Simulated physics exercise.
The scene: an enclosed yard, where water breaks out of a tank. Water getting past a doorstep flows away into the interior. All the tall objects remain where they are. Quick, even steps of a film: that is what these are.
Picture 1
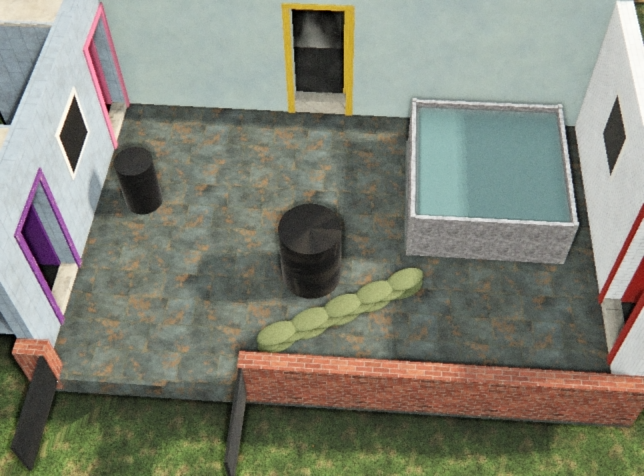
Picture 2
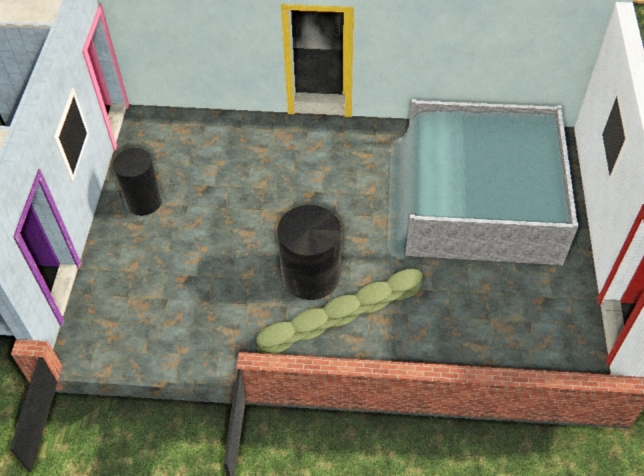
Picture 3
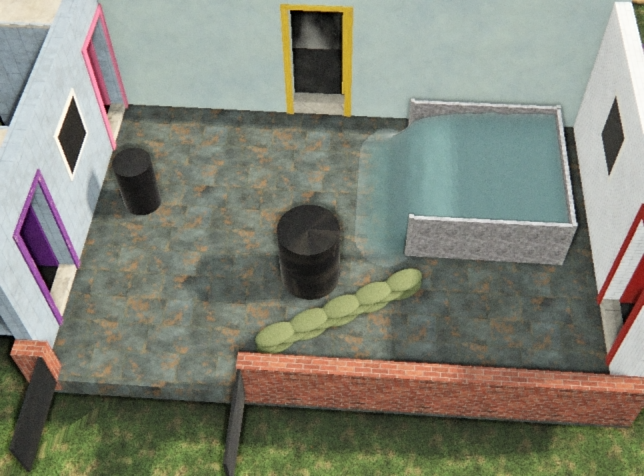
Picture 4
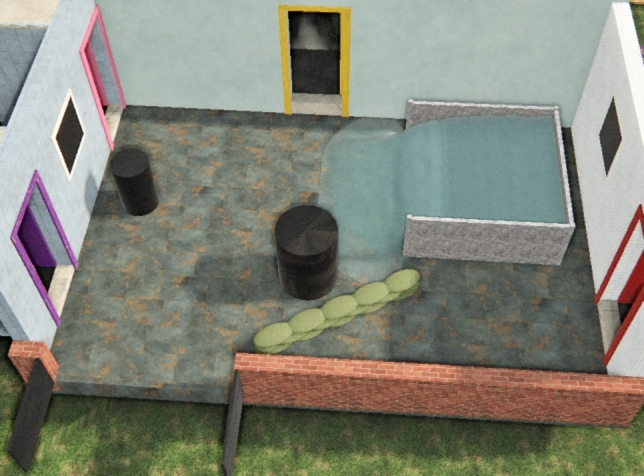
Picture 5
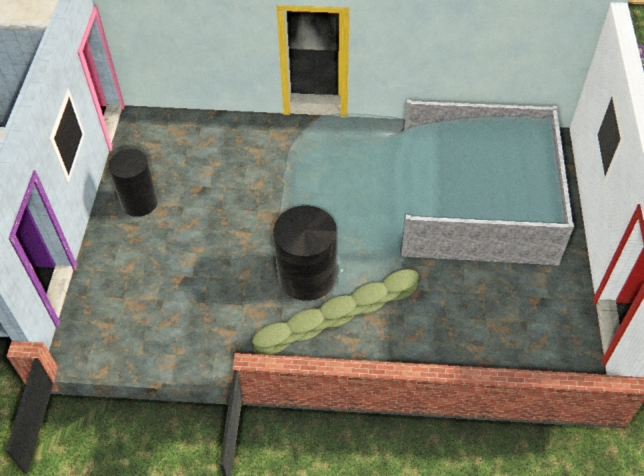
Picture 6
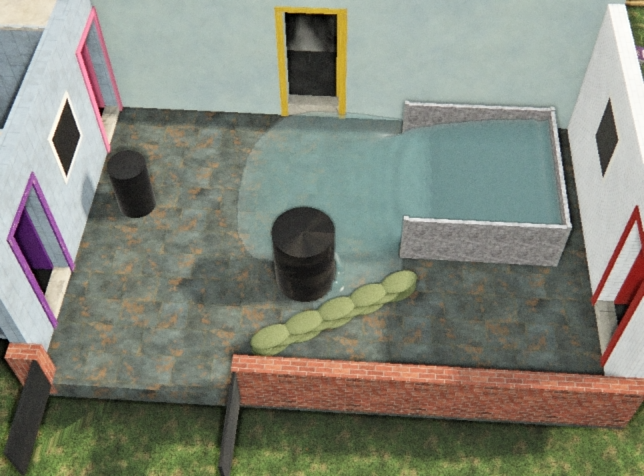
Water pours from the left side of a tank and spreads across the yard around a black barrel.
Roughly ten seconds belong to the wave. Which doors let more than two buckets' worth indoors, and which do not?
The purple door lets more through; the yellow door does not; the red door does not; the pink door lets more through.
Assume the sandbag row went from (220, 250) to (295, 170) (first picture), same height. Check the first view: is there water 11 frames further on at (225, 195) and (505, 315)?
So the first spot would be waterlogged, and the other one left unsoaked.
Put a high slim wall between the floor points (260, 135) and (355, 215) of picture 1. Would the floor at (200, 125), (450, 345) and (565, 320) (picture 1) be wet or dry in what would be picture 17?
Results in order: Swamped / bone-dry / bone-dry.
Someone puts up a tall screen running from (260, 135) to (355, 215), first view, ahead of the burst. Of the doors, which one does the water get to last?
The red-painted one.
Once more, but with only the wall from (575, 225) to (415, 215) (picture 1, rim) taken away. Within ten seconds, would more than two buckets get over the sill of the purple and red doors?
Check - purple: Comes out above; red: Comes out above.
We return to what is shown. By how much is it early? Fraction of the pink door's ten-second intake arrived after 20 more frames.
Around 70 in a hundred.
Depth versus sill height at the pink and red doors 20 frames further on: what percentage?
About 320 %, then 0 %.
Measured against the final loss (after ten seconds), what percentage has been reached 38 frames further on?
Roughly 65 %.
A moment on, water covers 45 % of the floor; the purple door not reached, the yellow door wet at the sill, nothing in, the red door not reached, the pink door wet at the sill, nothing in.
Next, water covers 60 % of the floor; the purple door under two buckets in, the yellow door wet at the sill, nothing in, the red door not reached, the pink door far over two buckets in.
Then, water covers 70 % of the floor; the purple door over two buckets in, the yellow door wet at the sill, nothing in, the red door not reached, the pink door far over two buckets in.
Later, water covers 80 % of the floor; the purple door far over two buckets in, the yellow door wet at the sill, nothing in, the red door wet at the sill, nothing in, the pink door far over two buckets in.
In the end, water covers 90 % of the floor; the purple door far over two buckets in, the yellow door wet at the sill, nothing in, the red door wet at the sill, nothing in, the pink door far over two buckets in.
